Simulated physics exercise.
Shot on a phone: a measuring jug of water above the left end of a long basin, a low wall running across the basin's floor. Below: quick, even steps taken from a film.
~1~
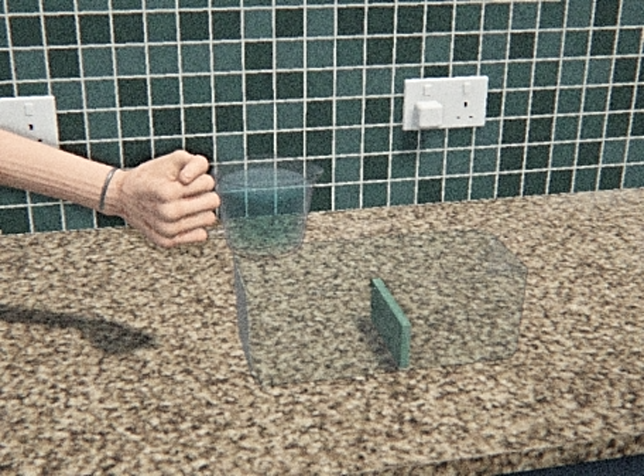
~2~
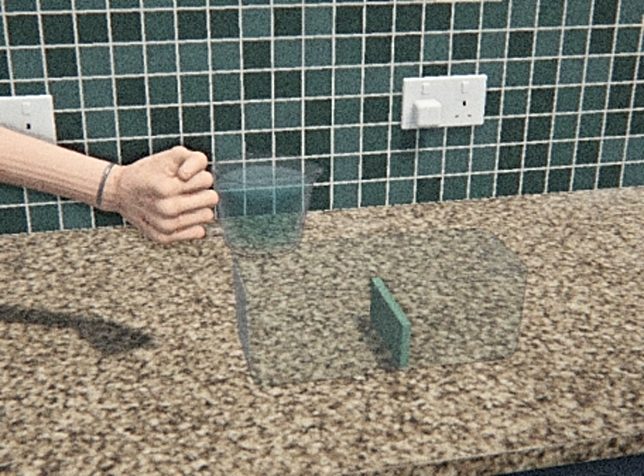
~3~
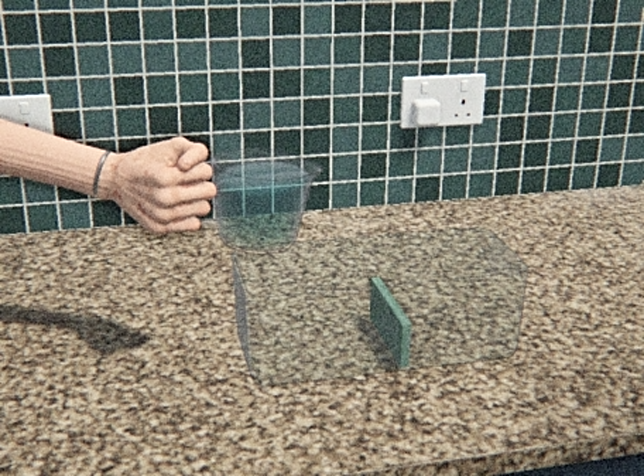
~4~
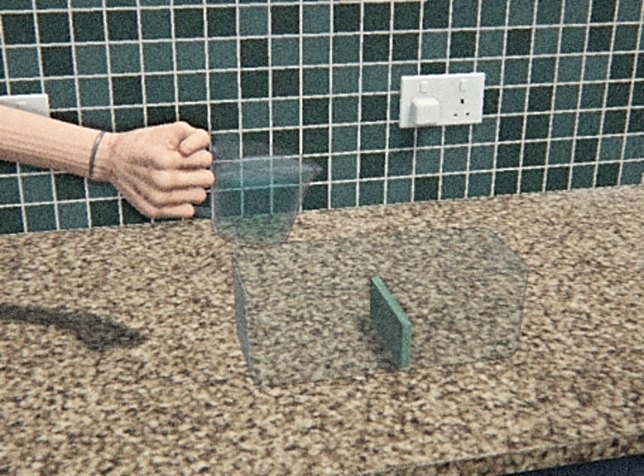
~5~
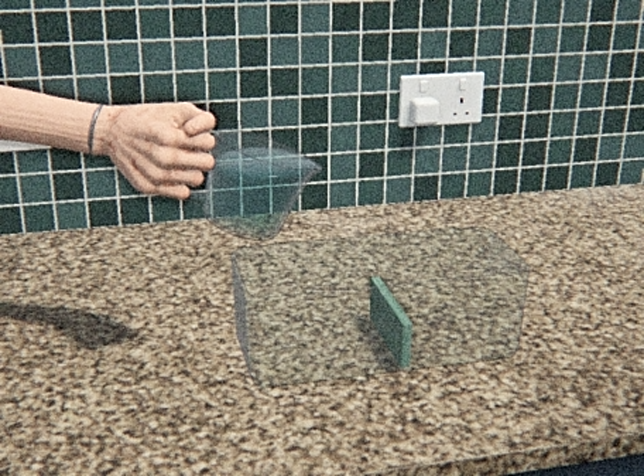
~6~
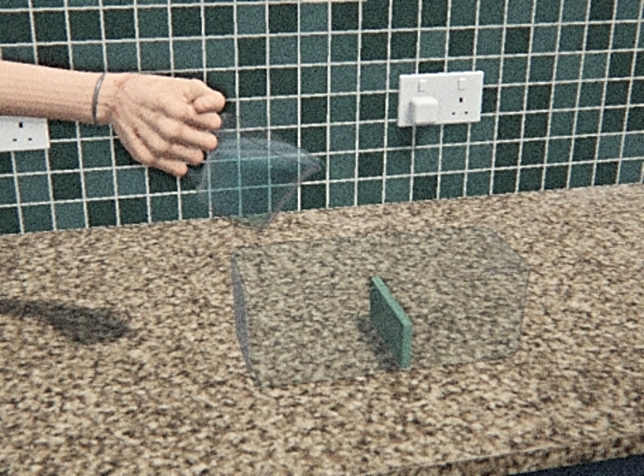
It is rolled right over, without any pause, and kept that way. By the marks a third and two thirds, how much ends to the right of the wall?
The upper band.
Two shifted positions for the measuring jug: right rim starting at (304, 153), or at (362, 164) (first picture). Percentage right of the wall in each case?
Close to 50 % for the first start and close to 90 % for the second.
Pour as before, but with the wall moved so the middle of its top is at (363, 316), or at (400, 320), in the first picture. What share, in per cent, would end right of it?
90 % then 65 %.
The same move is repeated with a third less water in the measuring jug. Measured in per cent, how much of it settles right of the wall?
Roughly 70 in a hundred.
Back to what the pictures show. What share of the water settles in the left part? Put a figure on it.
Around 25 %.
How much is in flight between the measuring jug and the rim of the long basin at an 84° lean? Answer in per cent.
Roughly 35 %.
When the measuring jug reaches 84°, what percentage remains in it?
About 55 %.
A moment on, the measuring jug is tipped on its side and 55 per cent is still to pour, 9 is left of the wall and 0 right of it.
Next, the measuring jug is tipped on its side and 9 per cent is still to pour, 11 is left of the wall and 54 right of it.
Then the measuring jug is tipped on its side and 1 per cent is still to pour, 20 is left of the wall and 75 right of it.
Later the measuring jug is tipped on its side and 0 per cent is still to pour, 23 is left of the wall and 75 right of it.
In the end 23 per cent lies left of the wall, 75 right of it and 2 outside.
